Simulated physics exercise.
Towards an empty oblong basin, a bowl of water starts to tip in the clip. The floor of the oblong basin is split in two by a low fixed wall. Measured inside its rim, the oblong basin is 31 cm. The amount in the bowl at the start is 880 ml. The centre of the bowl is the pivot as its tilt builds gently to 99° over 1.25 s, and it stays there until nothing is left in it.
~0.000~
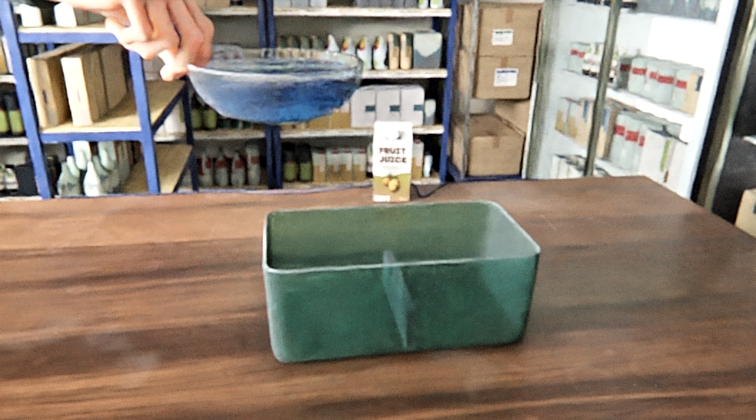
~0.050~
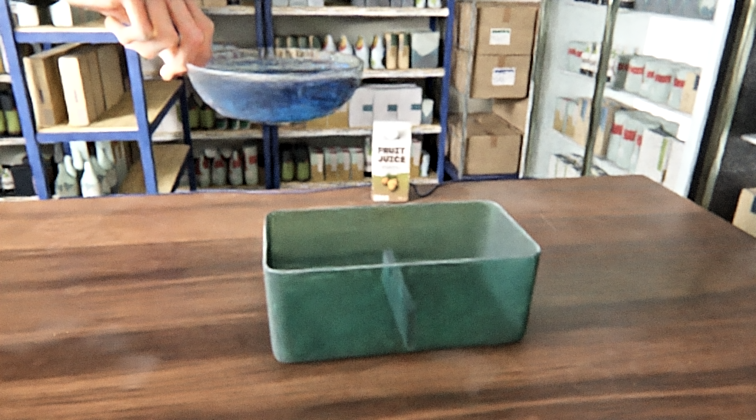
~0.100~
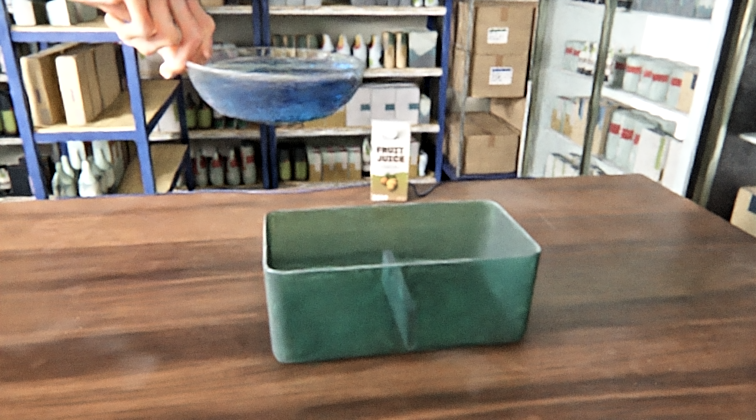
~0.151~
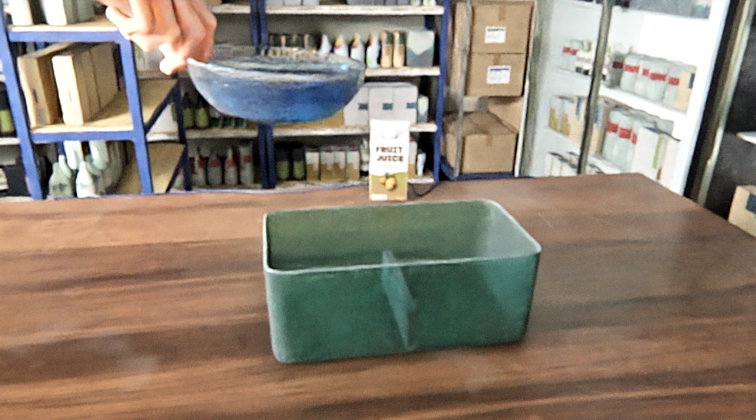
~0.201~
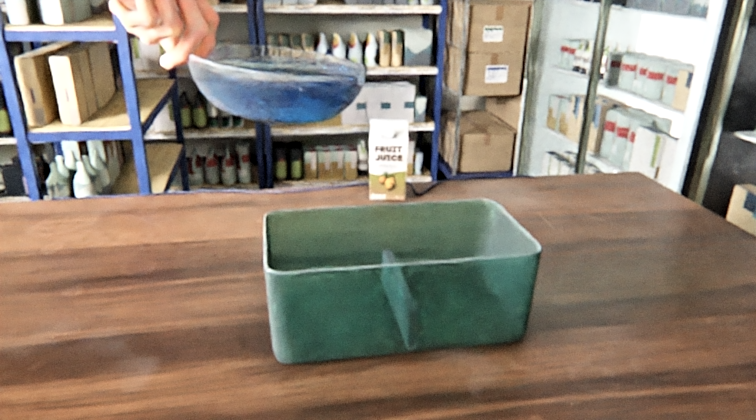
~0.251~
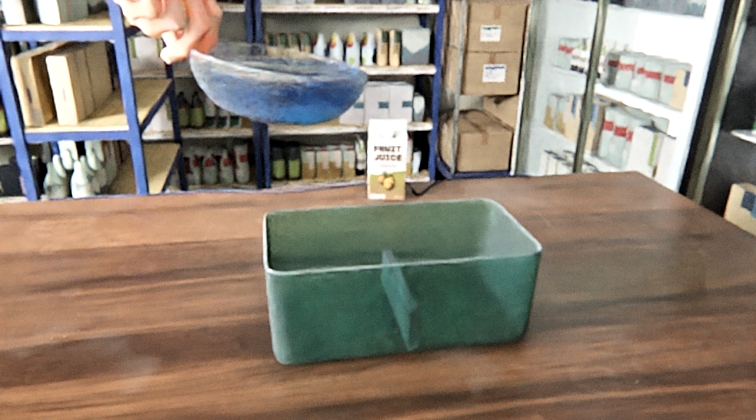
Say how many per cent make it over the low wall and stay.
About 73 per cent makes it over and stays.
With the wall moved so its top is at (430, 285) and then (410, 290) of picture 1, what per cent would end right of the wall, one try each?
I'd say 40 percent on the first go, 60 percent on the next.
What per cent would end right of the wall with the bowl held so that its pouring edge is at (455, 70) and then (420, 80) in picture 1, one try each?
The first try gives 75 percent and the second 95 percent.
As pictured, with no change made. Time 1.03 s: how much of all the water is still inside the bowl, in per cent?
Remaining share: Approx. 1 %.
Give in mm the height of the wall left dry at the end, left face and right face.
Close to 44 mm left and close to 24 mm right.
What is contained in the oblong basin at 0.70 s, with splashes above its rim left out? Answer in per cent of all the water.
The basin holds roughly 24 in a hundred parts at that moment.
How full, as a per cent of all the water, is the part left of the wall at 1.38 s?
Around 26 in a hundred.
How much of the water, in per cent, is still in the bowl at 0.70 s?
Near 32 in a hundred.
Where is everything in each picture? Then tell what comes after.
The first frame shows tilt 0°; pouring edge (362, 62); surface from (194, 70) to (358, 69); the oblong basin's rim runs from (266, 240) to (517, 226); the wall's top is at (399, 279).
The second frame shows tilt 0°; pouring edge (362, 62); surface from (194, 69) to (358, 69).
The third frame shows tilt 2°; pouring edge (363, 63); surface from (193, 68) to (358, 69).
The fourth frame shows tilt 4°; pouring edge (364, 66); surface from (194, 67) to (359, 71).
The fifth frame shows tilt 6°; pouring edge (364, 70); surface from (195, 66) to (361, 71).
The sixth frame shows tilt 10°; pouring edge (365, 75); surface from (196, 66) to (363, 71).
Then, 0.70 s in, the tilt is 59° and 31 per cent is still to pour, 2 is left of the wall and 22 right of it.
Then, 1.03 s in, the tilt is 92° and 1 per cent is still to pour, 21 is left of the wall and 73 right of it.
Then, 1.38 s in, the tilt is 99° and 0 per cent is still to pour, 26 is left of the wall and 73 right of it.
Then, 1.75 s in, the tilt is 99° and 0 per cent is still to pour, 26 is left of the wall and 73 right of it.
Finally, 26 per cent lies left of the wall, 73 right of it and 1 outside.
